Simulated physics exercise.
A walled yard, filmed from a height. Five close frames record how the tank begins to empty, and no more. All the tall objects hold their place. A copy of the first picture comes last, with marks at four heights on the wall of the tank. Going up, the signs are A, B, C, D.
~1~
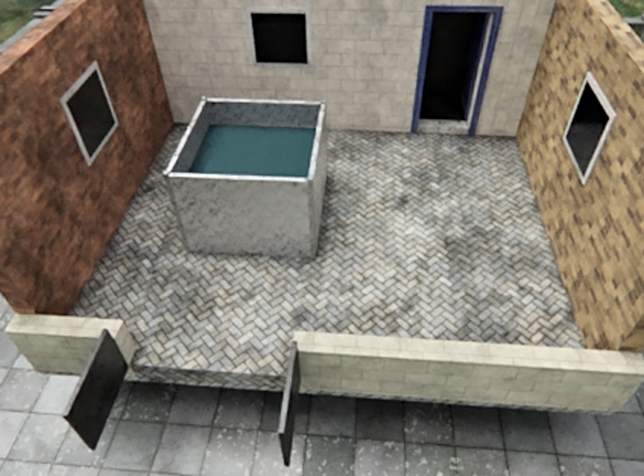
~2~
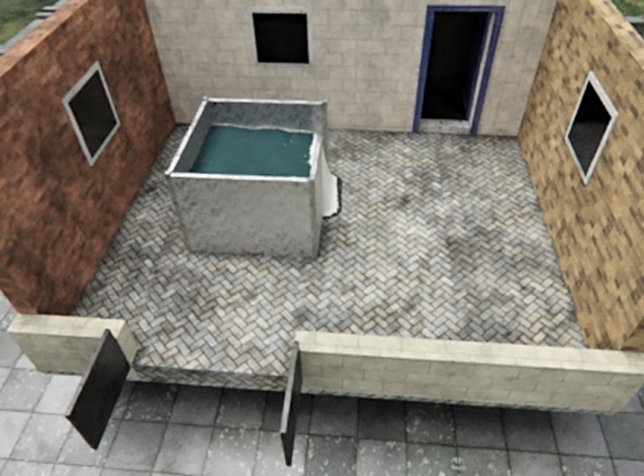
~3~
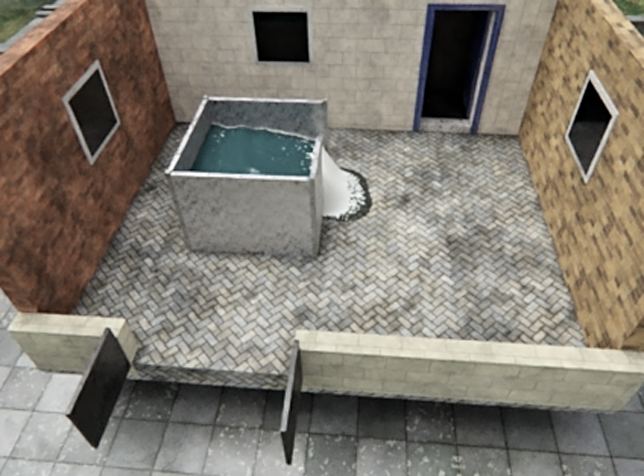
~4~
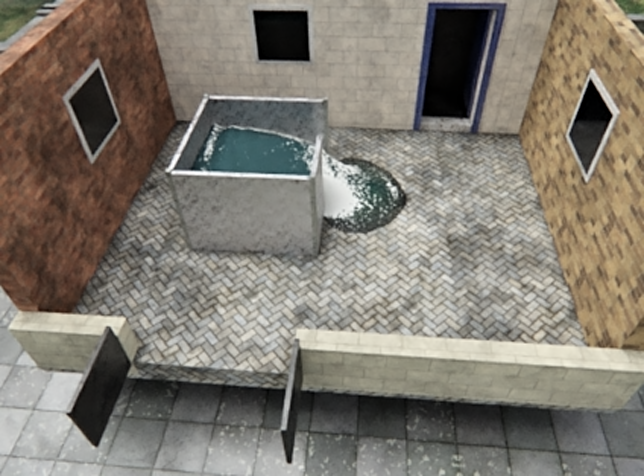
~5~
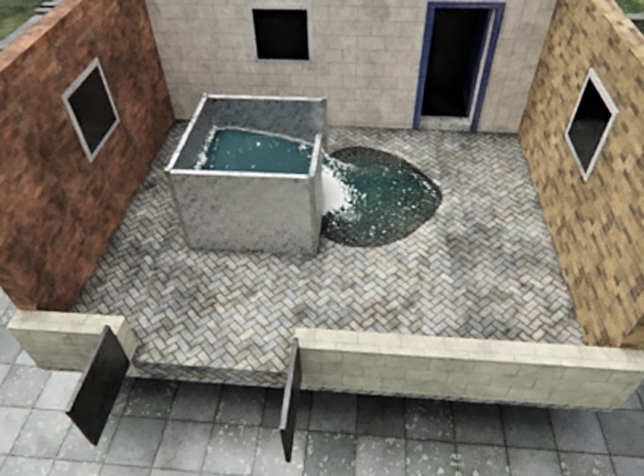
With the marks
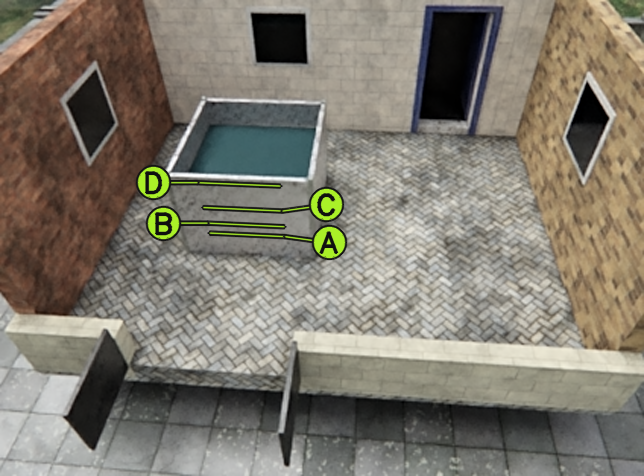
In a walled yard with an open gate and a blue-framed doorway, water poured from the right side of a raised tank, foamed onto the patterned paving, and spread rightward in a widening, dark green pool.
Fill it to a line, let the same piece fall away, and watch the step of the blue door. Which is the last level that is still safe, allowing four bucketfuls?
Take B.
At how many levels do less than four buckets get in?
Two of the four.
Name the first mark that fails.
Mark C.
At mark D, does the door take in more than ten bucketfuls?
Yes.
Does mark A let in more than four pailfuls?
No, that is safe.
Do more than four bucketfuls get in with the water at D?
Yes, it does.
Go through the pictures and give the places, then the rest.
The first picture shows water in the tank at rest, its middle at (255, 160); foot of the blue doorway at (442, 133); open gate at (207, 323).
In the second picture, 1 % of the ground under water, visible out to (331, 214).
In the third picture, 3 % of the ground under water, visible out to (360, 211).
In the fourth picture, 6 % of the ground under water, visible out to (401, 202).
In the fifth picture, 12 % of the ground under water, visible out to (434, 190).
In lime, A at (247, 234); B at (245, 224); C at (242, 209); D at (238, 184); from the bottom up A, B, C, D.
With A, a splash gets over, under a bucket.
With B, a bucket or two gets in.
With C, about 10 bucketfuls get in.
With D, dozens of bucketfuls pour in.
